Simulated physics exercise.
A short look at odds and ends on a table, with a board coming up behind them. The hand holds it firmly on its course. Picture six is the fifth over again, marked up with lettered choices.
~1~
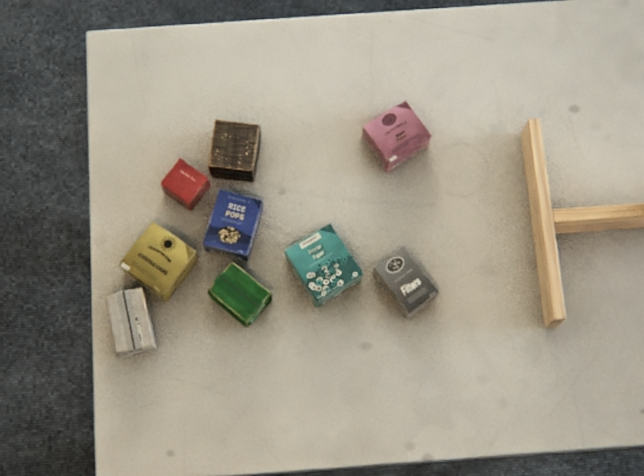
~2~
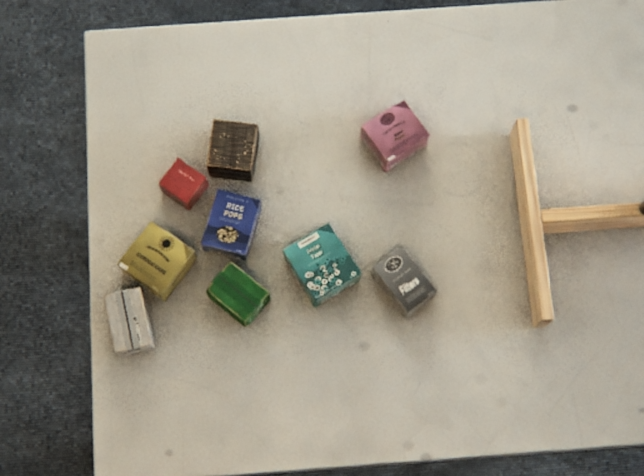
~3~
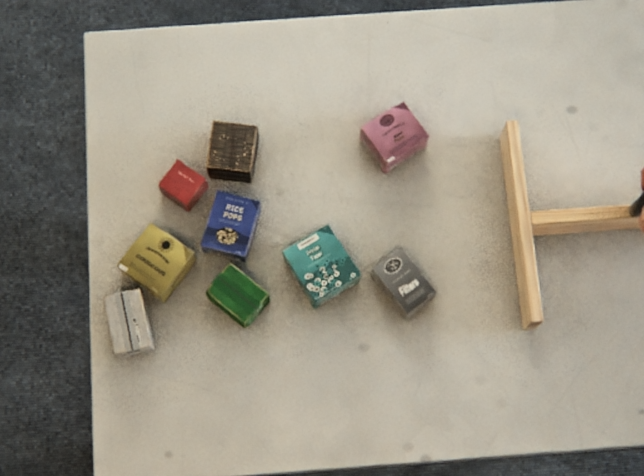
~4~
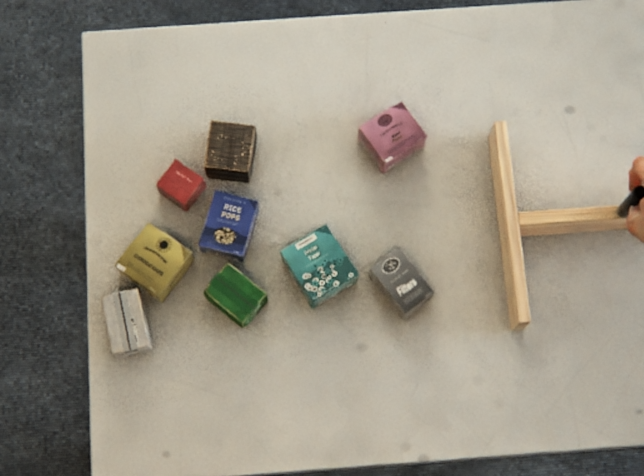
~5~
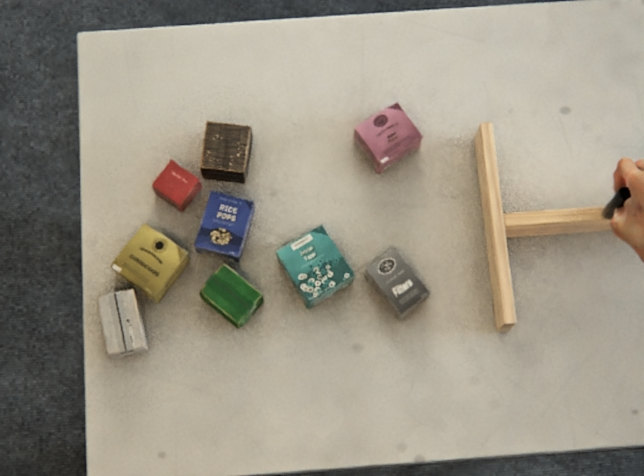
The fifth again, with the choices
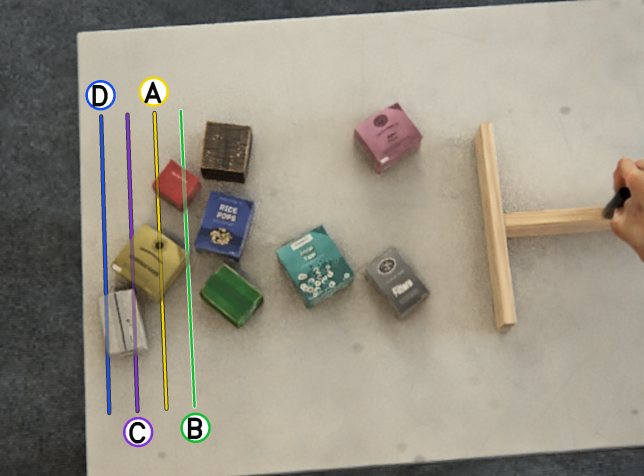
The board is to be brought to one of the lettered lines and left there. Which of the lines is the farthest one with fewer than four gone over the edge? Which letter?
A is the last line within the limit.
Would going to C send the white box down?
Yes.
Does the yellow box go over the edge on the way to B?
Yes.
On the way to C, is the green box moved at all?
By then, yes.
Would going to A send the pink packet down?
No.
On the copy, A at (160, 256); B at (187, 254); C at (132, 258); D at (105, 260).
On A. First, board (377, 229); pink packet (334, 126); grey box (354, 276).
Then, board (255, 237); yellow box (119, 260); red packet (143, 161).
Finally, board (161, 244); yellow box over the edge; white box over the edge; two fallen.
By contrast, B is within the limit but short; C drops five; D drops seven.
